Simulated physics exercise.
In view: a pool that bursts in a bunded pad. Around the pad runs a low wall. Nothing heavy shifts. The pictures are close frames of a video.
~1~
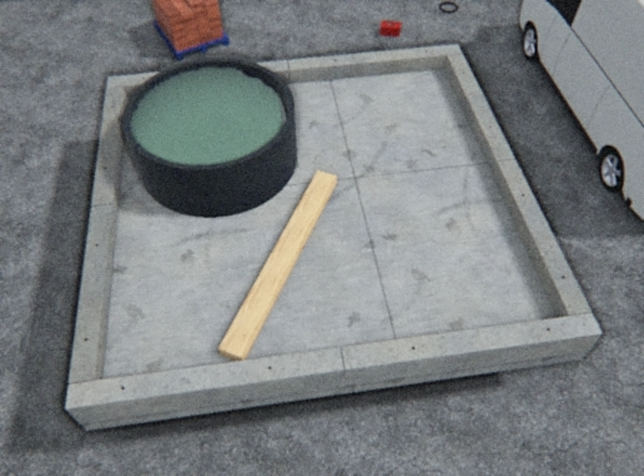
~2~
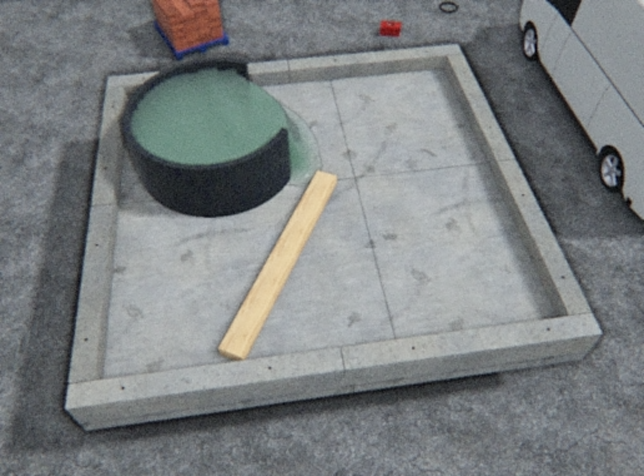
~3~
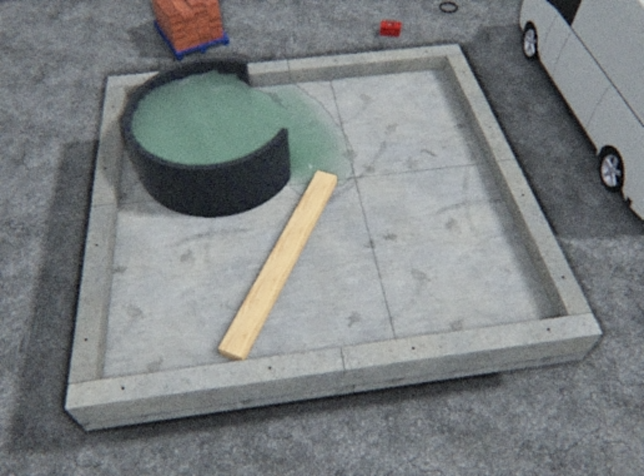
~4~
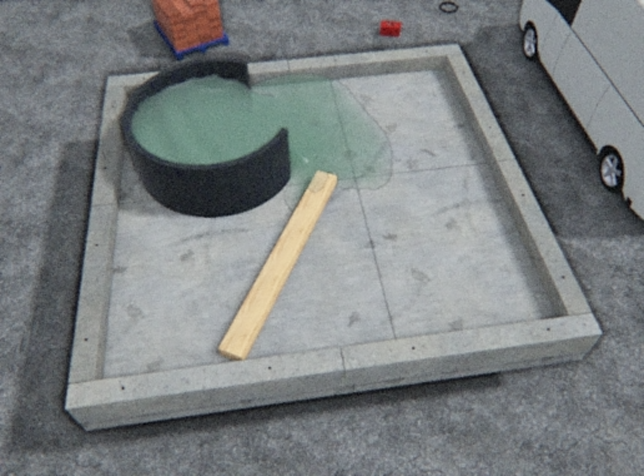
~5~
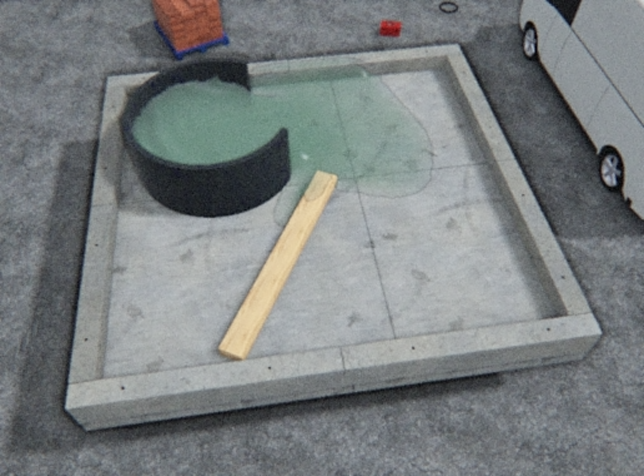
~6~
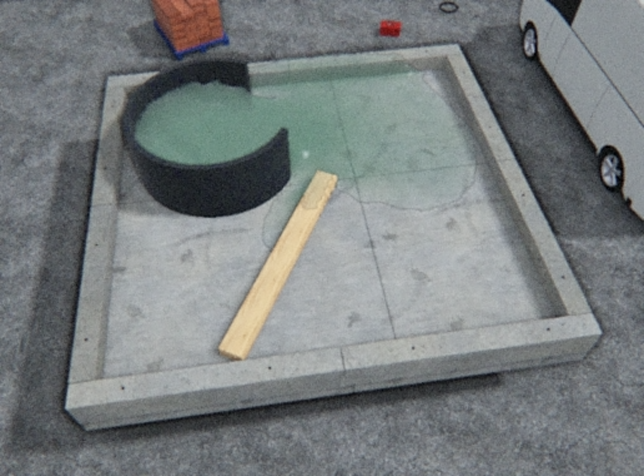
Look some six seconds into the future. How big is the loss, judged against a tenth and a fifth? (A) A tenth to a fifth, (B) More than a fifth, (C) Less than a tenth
A.
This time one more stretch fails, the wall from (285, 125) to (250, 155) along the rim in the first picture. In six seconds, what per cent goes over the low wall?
About 0 %.
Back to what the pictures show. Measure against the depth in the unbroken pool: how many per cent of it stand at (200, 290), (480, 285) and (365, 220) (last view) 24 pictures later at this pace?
In order: 0, 18, 6 %.
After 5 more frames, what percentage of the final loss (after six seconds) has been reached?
Around 5 per cent.
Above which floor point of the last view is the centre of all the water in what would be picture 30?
I'd mark it close to (352, 184).
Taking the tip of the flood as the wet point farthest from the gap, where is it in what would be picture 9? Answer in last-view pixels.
I'd point to (498, 219).
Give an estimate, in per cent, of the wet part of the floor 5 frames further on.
I'd say 40 per cent.
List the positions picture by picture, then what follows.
The first frame shows the round pool at (211, 114) is whole and still.
In the second frame, the front is at a hidden place, out from the gap at (286, 122).
In the third frame, the front is at a hidden place, out from the gap at (286, 126).
In the fourth frame, the front is at (384, 174), out from the gap at (286, 128).
In the fifth frame, the front is at (421, 181), out from the gap at (286, 129).
In the sixth frame, water pours out at (286, 129) and has run to (421, 72).
A moment on, water covers 35 % of the floor; the low wall has let 0 % over.
Next, water covers 35 % of the floor; the low wall has let 1 % over.
Then, water covers 50 % of the floor; the low wall has let 12 % over.
Later, water covers 60 % of the floor; the low wall has let 14 % over.
In the end, water covers 75 % of the floor; the low wall has let 14 % over.
